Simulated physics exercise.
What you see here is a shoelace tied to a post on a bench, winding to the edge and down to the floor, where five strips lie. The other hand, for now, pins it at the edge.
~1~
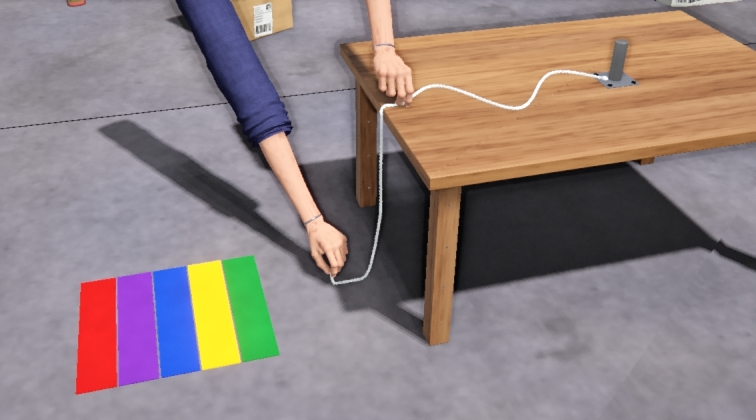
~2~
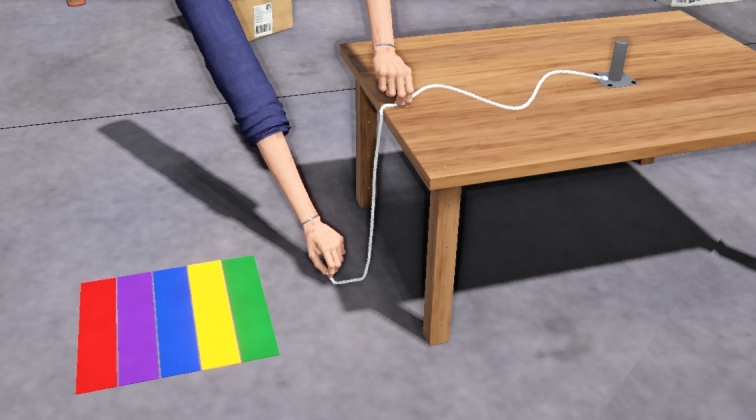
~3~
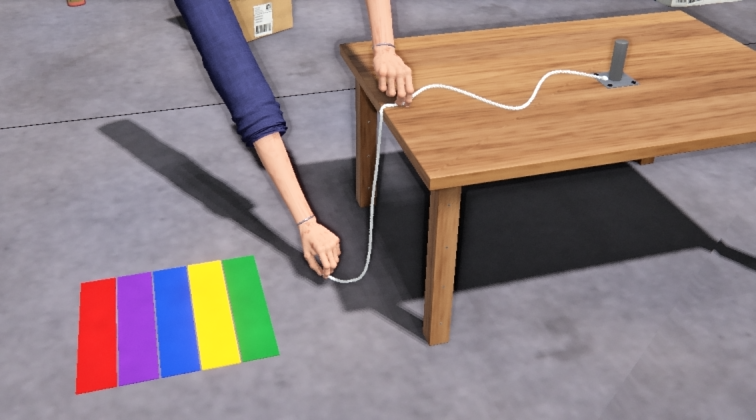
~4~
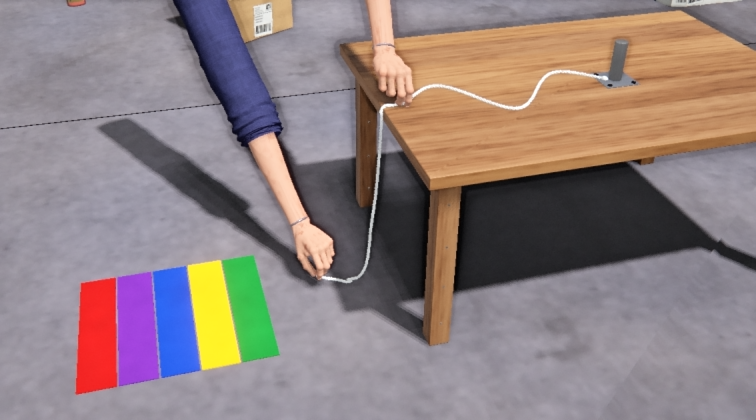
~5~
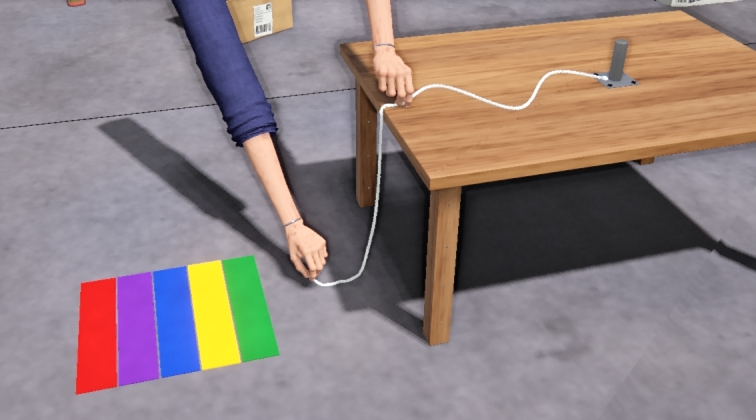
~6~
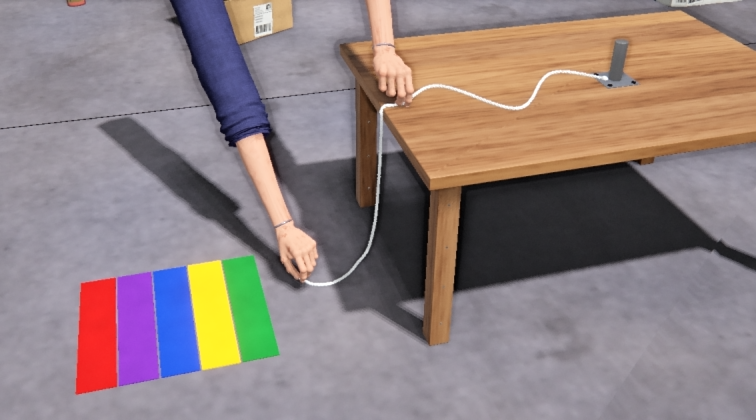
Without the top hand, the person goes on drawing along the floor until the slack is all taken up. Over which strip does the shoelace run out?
Over the red strip.
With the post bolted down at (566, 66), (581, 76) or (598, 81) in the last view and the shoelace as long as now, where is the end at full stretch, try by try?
About (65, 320), (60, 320) and (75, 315).
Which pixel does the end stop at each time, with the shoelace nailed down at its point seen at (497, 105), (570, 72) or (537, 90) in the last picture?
First try around (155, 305), second around (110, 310), third around (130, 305).
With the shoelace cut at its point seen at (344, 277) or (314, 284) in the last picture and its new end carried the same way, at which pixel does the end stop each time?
Around (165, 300) for the first cut and around (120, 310) for the second.
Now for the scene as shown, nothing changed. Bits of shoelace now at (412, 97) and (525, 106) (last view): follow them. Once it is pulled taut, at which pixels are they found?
End points: Roughly (342, 140); roughly (473, 97).
Early on, end near (171, 300); over blue.
Midway, end near (125, 308); over purple.
At the end of the slack, end near (96, 313); over red. The red one.
